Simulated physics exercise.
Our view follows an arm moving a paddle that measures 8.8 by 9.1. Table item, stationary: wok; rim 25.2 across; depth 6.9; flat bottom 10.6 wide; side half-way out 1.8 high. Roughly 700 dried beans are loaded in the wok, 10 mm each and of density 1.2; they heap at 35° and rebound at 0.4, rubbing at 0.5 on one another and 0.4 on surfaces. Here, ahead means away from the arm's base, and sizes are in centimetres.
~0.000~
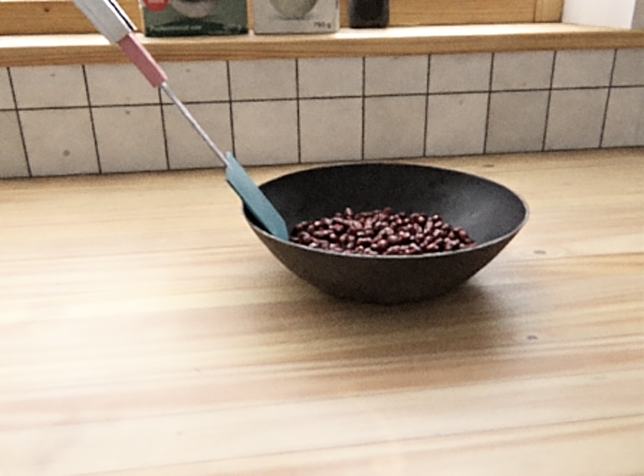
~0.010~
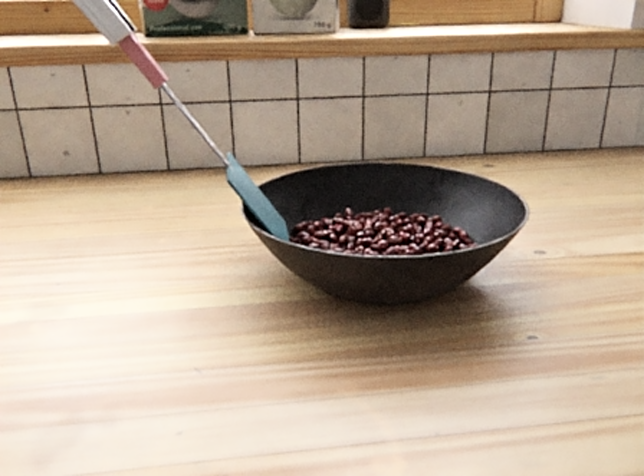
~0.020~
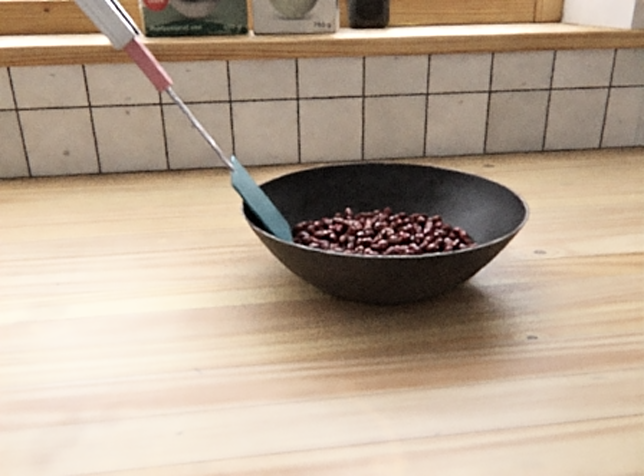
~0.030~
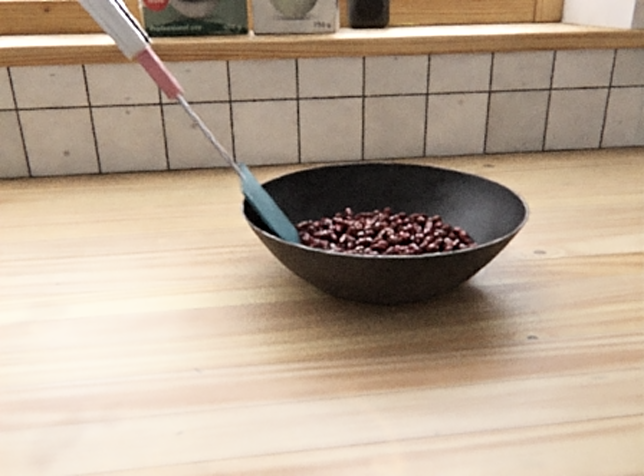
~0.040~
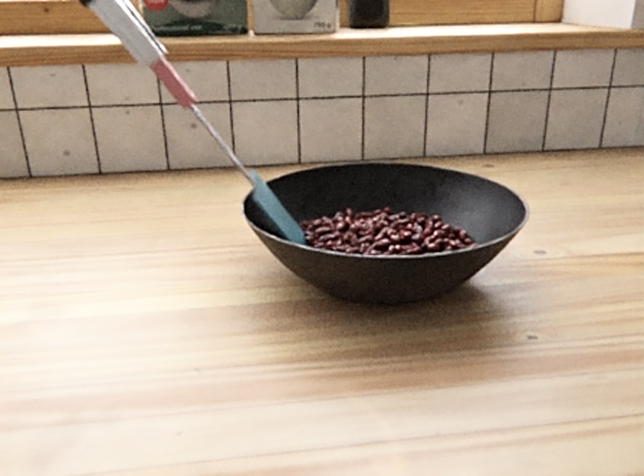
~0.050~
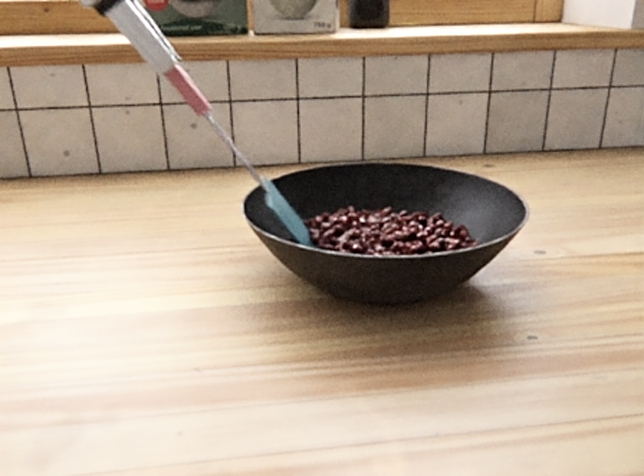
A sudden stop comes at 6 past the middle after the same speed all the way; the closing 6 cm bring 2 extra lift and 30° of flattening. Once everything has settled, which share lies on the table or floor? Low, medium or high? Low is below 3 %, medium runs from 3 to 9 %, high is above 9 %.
The share is high, above 9 %.
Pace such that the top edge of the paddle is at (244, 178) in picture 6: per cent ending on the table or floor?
I'd say around 0 per cent.
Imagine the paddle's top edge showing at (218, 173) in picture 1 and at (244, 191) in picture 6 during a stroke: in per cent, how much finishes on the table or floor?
Roughly 0 percent ends up there.
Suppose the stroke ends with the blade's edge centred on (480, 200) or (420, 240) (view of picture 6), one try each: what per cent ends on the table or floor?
Close to 45 and close to 0 per cent, respectively.
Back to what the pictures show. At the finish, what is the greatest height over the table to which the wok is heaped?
Height at rest: Roughly 8.0 cm.
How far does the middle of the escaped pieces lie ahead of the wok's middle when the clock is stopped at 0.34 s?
About 16 cm.
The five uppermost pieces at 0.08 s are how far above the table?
Somewhere around 7 centimetres high.
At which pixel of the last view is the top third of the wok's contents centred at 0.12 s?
Around (425, 226).
After 0.08 s, sloping 56°, highest piece 8 above the table; 699 in the wok.
After 0.12 s, sloping 46°, highest piece 10 above the table; 699 in the wok.
After 0.34 s, sloping 26°, highest piece 8 above the table; 615 in the wok, 37 on the table or floor, 47 on the blade or in flight.
After 1.39 s, sloping 26°, highest piece 8 above the table; 614 in the wok, 85 on the table or floor.
In the end, 614 in the wok, 85 on the table or floor. That is 12 % on the table or floor.
